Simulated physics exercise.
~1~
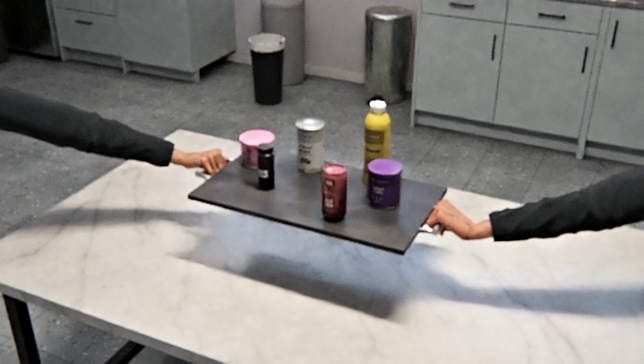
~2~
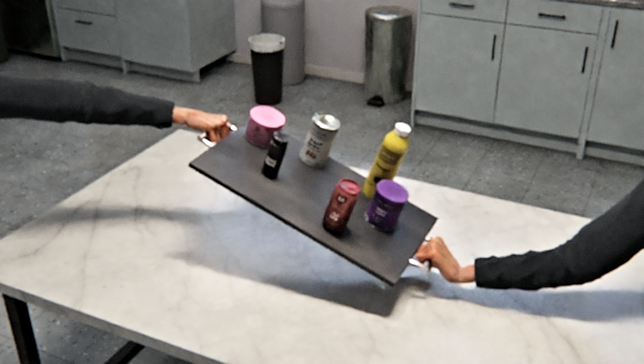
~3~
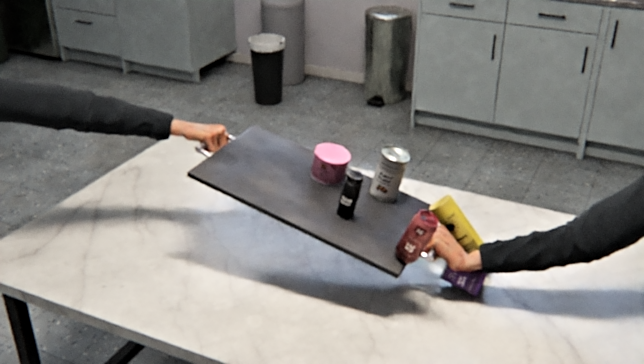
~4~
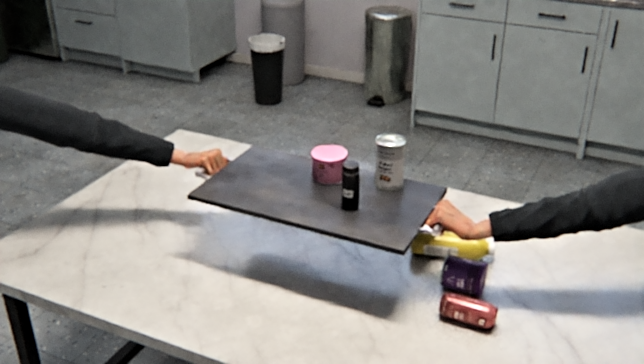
Hands tilt a loaded tray rightward, spilling three containers onto the table, then level it.
